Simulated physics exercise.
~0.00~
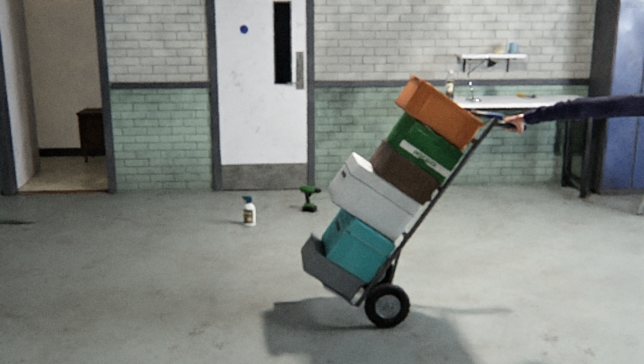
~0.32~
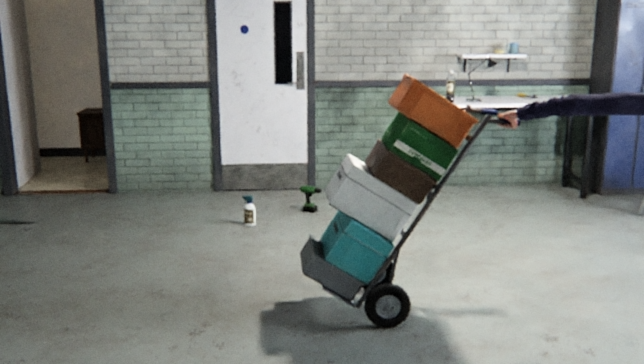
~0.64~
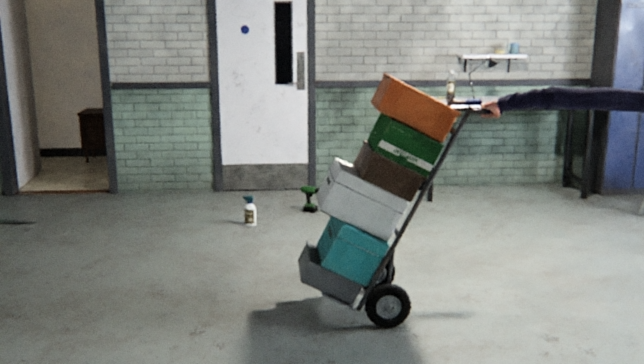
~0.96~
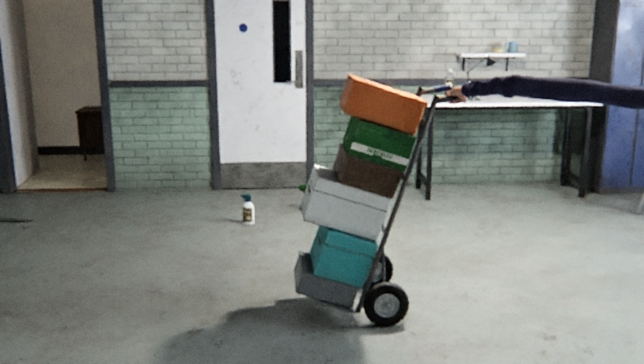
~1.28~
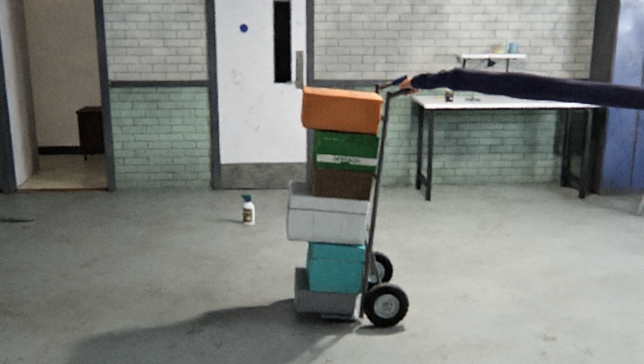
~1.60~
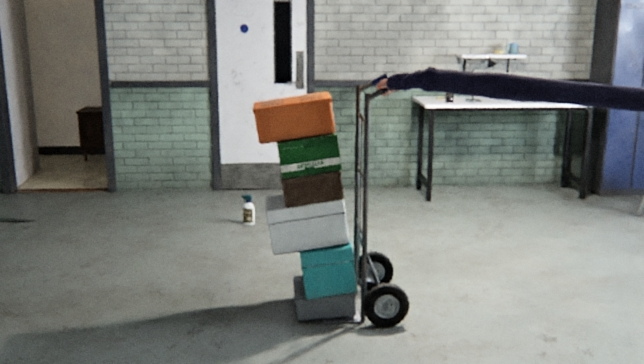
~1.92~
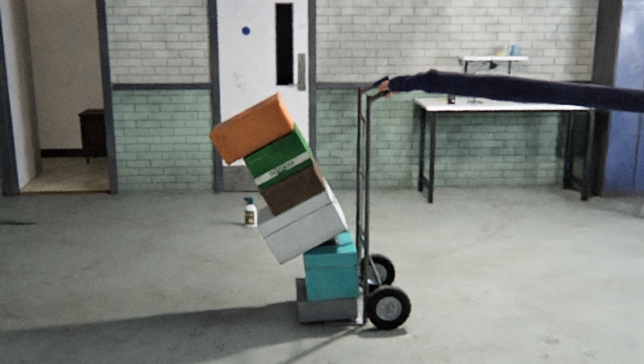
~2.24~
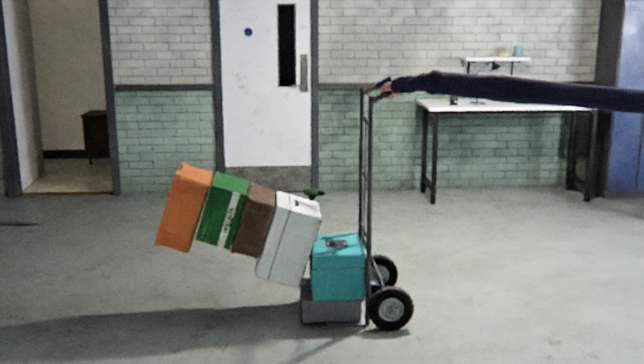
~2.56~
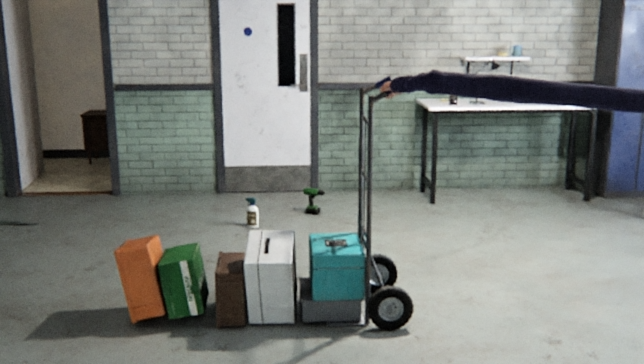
A tall stack of boxes leans back on a hand truck in a workshop with white and green brick walls, seen from the side by a slightly swaying camera. Orange sits on top, then green, brown, white, turquoise and grey, while a dark-sleeved arm reaches from the right to grip the handle. The arm swings the truck upright and it stops abruptly. The upper boxes keep going, tipping left together and toppling off. The orange, green, brown and white ones end on the floor in a row, while turquoise and grey stay on the upright, still-held truck.
